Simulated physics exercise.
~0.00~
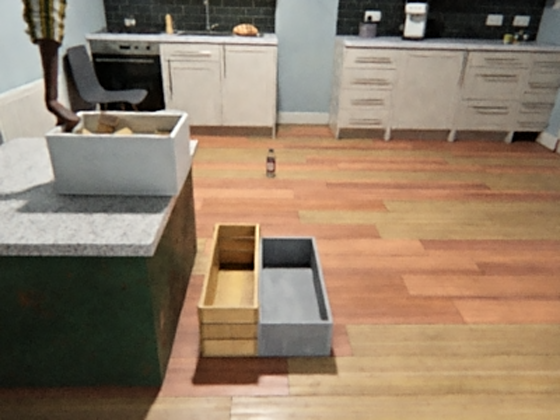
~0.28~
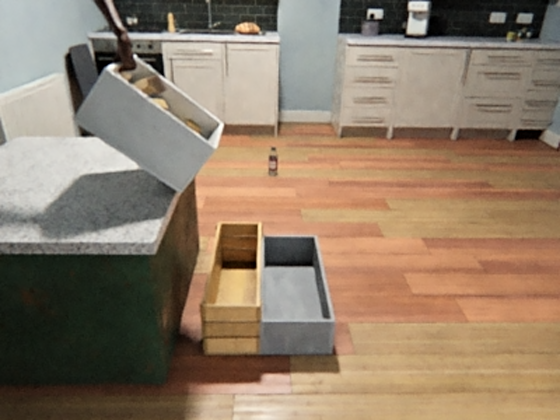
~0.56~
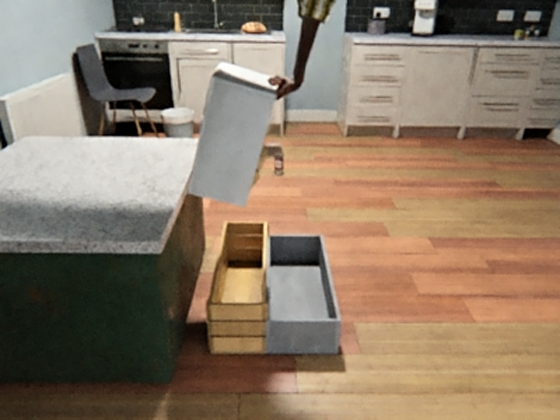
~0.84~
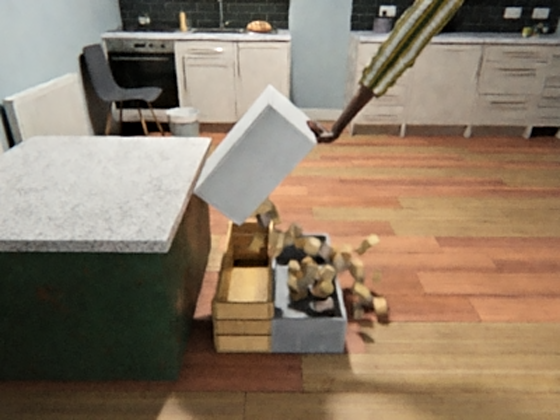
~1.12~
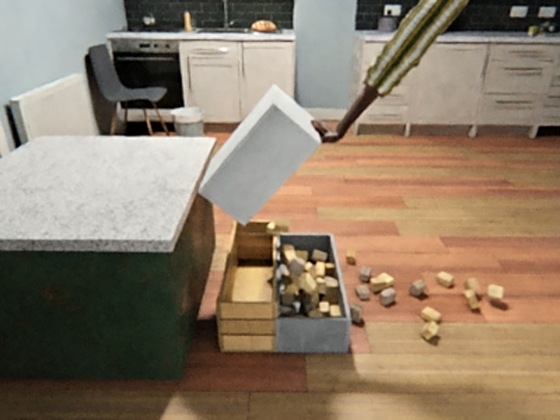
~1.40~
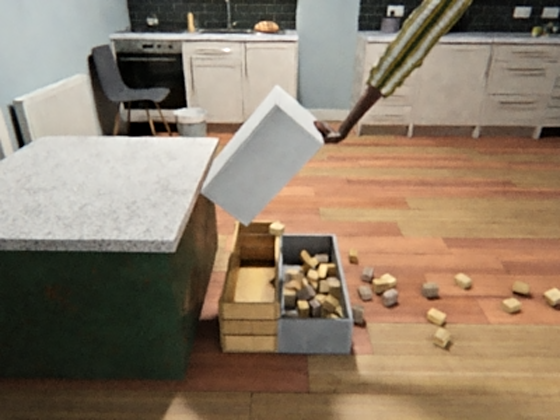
In this clip, an arm tips a white crate off the edge of a bench, pouring small wooden blocks toward two totes on the floor. Most land in the grey tote, a couple in the wooden one, and others scatter across the floor to the right, while the crate stays tilted.
